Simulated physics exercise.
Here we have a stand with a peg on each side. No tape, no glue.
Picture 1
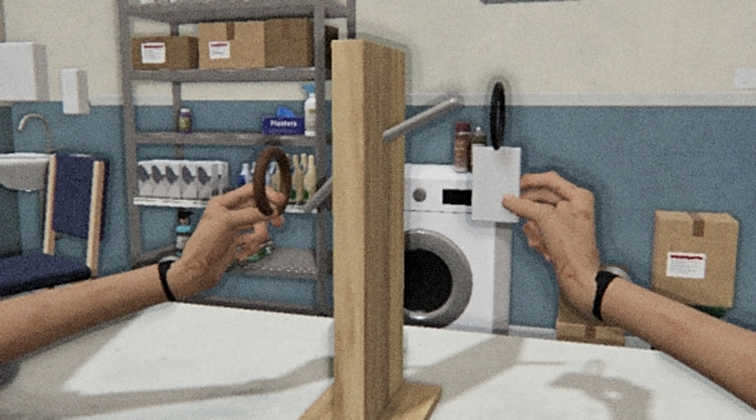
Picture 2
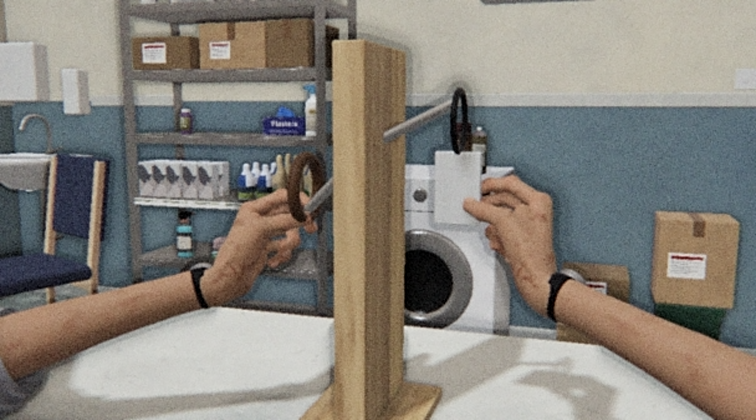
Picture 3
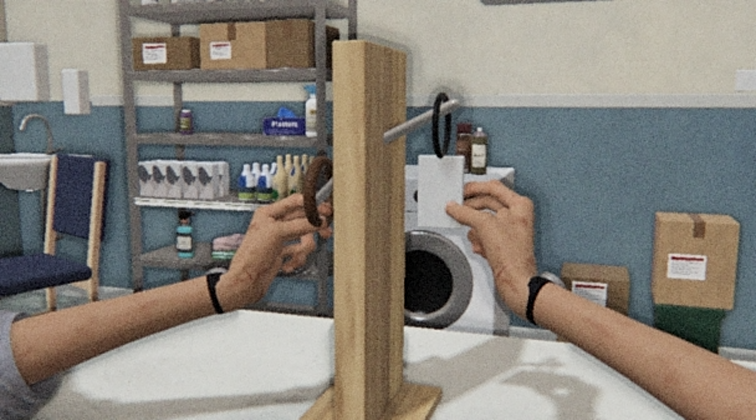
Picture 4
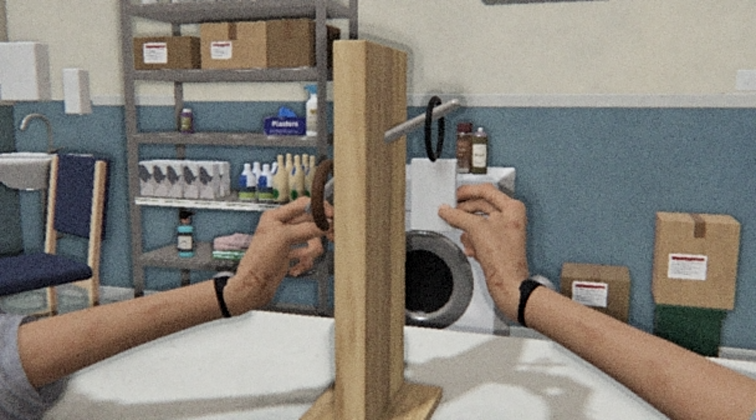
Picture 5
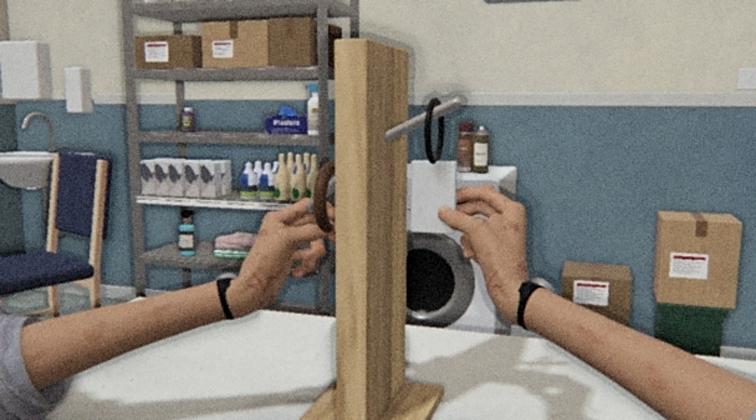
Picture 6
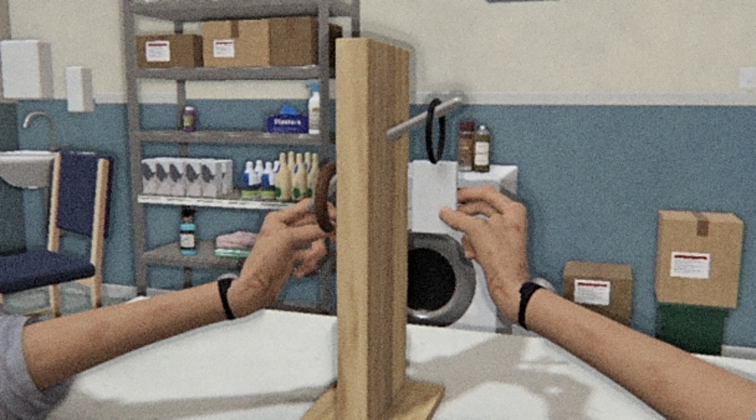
In a utility room, two hands moving a brown ring and a white tag inward onto pegs either side of a wooden stand.
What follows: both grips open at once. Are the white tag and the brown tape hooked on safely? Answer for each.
As it turns out, the white tag hangs there; the brown tape slips down.
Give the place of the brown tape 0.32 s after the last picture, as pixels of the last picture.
Near (283, 367).
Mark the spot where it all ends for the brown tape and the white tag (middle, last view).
About (274, 397), and the other about (409, 181).
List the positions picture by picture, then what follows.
In the first frame, still on the way; white tag (497, 152); brown tape (273, 183); peg stand (380, 239).
In the second frame, still on the way; brown tape (306, 189); peg stand (380, 239).
In the third frame, still on the way; white tag (441, 160); peg stand (381, 239).
In the fourth frame, still on the way; brown tape (329, 196); peg stand (381, 239).
In the fifth frame, still on the way; white tag (434, 165); peg stand (382, 238).
In the sixth frame, in place, still held; white tag (435, 166); brown tape (333, 199); peg stand (383, 237).
Then, 0.20 s later than the last frame, white tag tilted by 7° near (427, 174); brown tape tilted by 45° near (311, 242).
Then, 0.32 s later than the last frame, white tag shifted a little near (417, 176); brown tape dropping near (283, 367).
When it is over, the white tag remains hooked, near (409, 181); the brown tape drops to the table, near (274, 397).
